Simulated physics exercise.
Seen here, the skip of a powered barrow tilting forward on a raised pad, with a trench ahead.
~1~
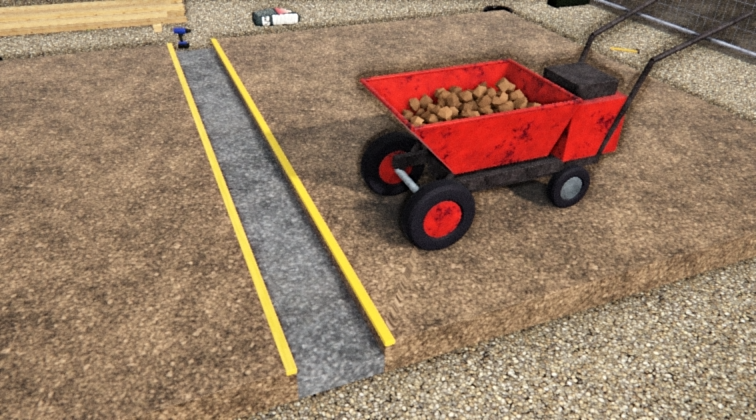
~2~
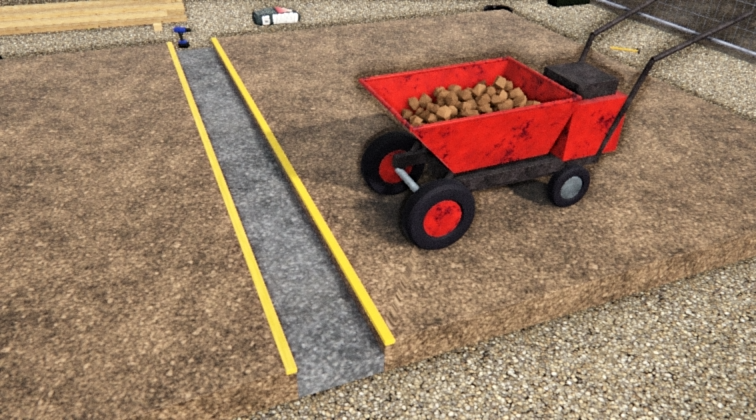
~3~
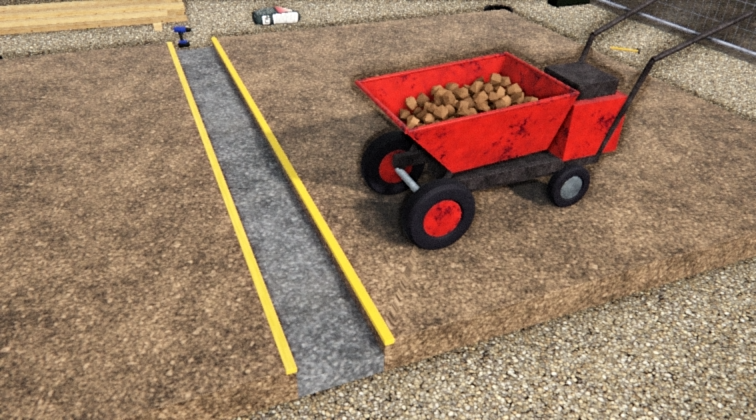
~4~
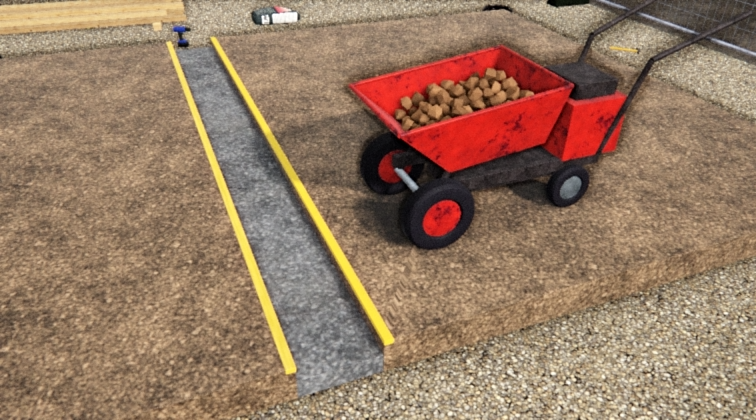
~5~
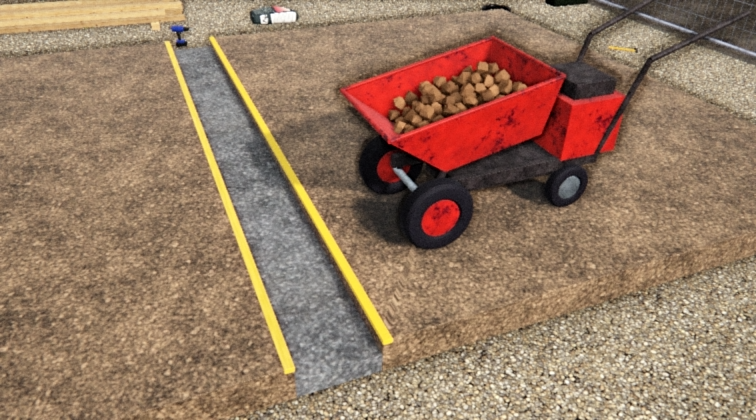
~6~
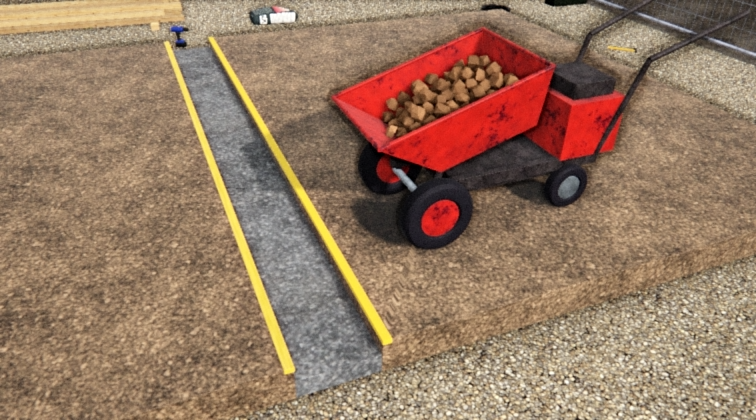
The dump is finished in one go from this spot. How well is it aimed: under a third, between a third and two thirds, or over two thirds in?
Between the edges lies over two thirds of the load.
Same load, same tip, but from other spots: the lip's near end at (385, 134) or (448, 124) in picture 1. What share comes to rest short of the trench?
The first gives 0 %, the second 20 %.
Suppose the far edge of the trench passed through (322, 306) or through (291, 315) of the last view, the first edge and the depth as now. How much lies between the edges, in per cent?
The first gives 30 %, the second 60 %.
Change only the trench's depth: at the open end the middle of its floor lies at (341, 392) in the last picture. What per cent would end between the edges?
Some 100 per cent.
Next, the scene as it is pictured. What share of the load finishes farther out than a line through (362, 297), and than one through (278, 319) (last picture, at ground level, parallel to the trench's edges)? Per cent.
First some 100, then 20 per cent.
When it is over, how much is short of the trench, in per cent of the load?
It comes to 0 per cent or so.
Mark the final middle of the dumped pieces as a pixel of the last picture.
Around (278, 245).
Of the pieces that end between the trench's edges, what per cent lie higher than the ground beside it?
About 45 per cent.
Soon, skip tipped steeply; all in the skip.
A while on, skip tipped right over; most in the skip; a small part in or heaped over the trench; a stray few falling.
Towards the end, skip tipped right over; a small part in the skip; most in or heaped over the trench; a small part beyond it.
Finally, skip tipped right over; a stray few in the skip; most in or heaped over the trench; a small part beyond it.
